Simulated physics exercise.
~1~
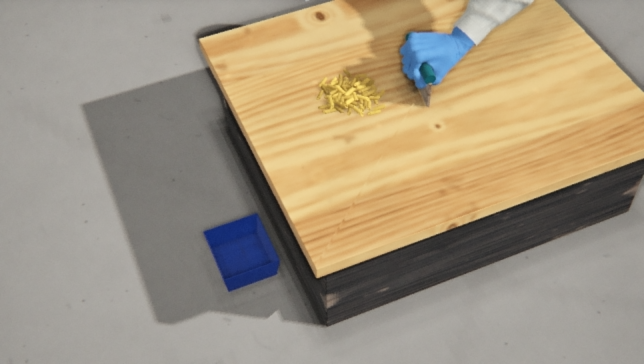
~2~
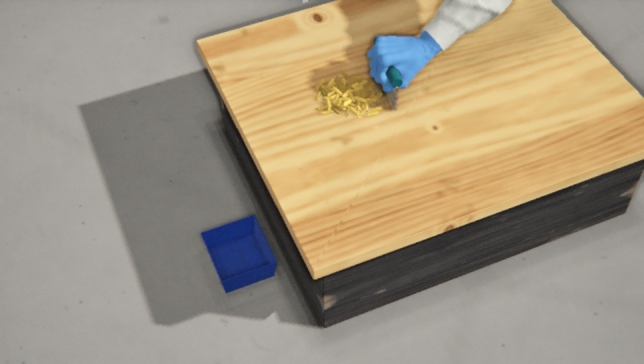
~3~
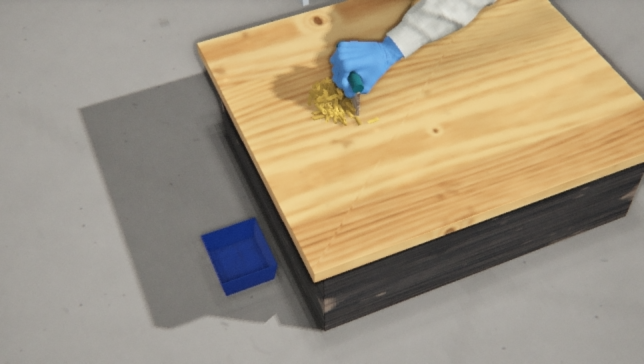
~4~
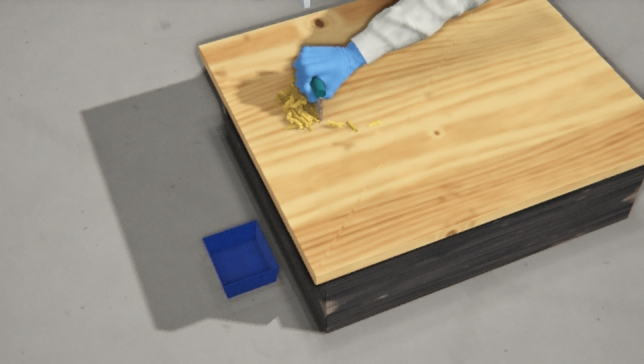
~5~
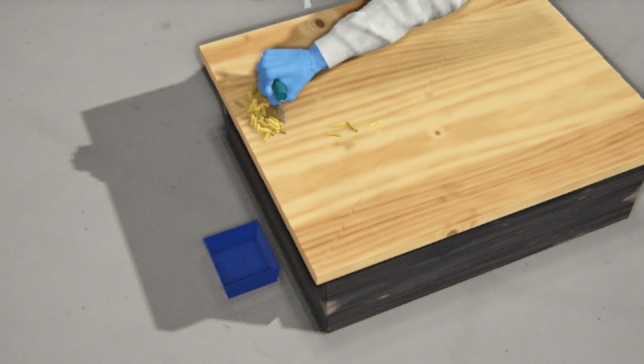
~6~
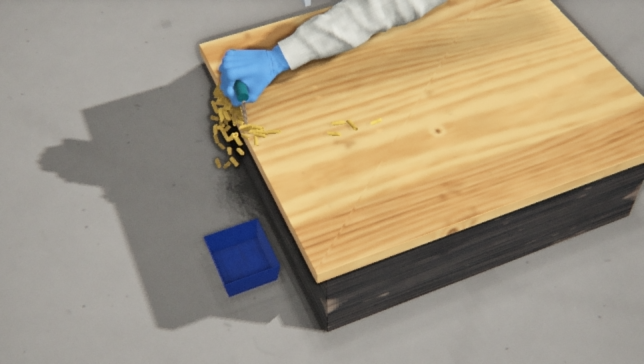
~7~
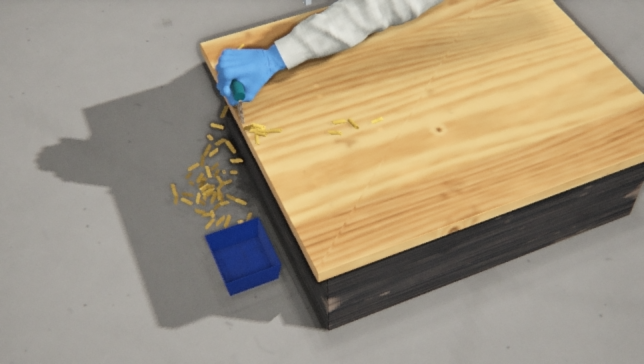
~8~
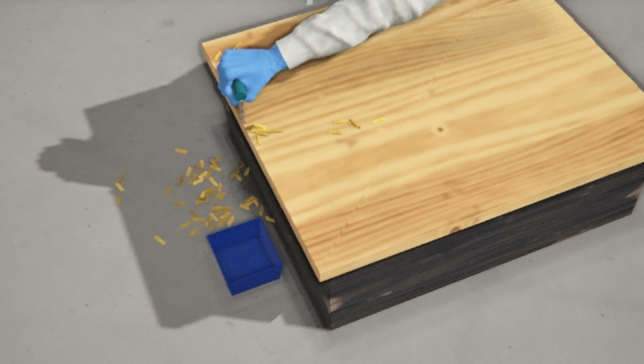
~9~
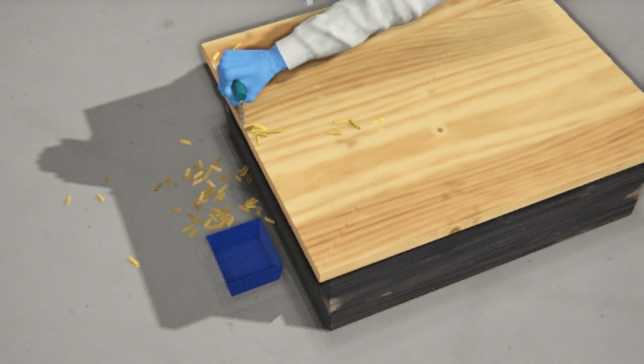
A blue-gloved hand pushed a scraper leftward through a pile of dry pasta on a wooden tabletop, sending most of it over the edge, where the pieces scattered across the grey floor beside a blue tin, leaving a few on the wood.
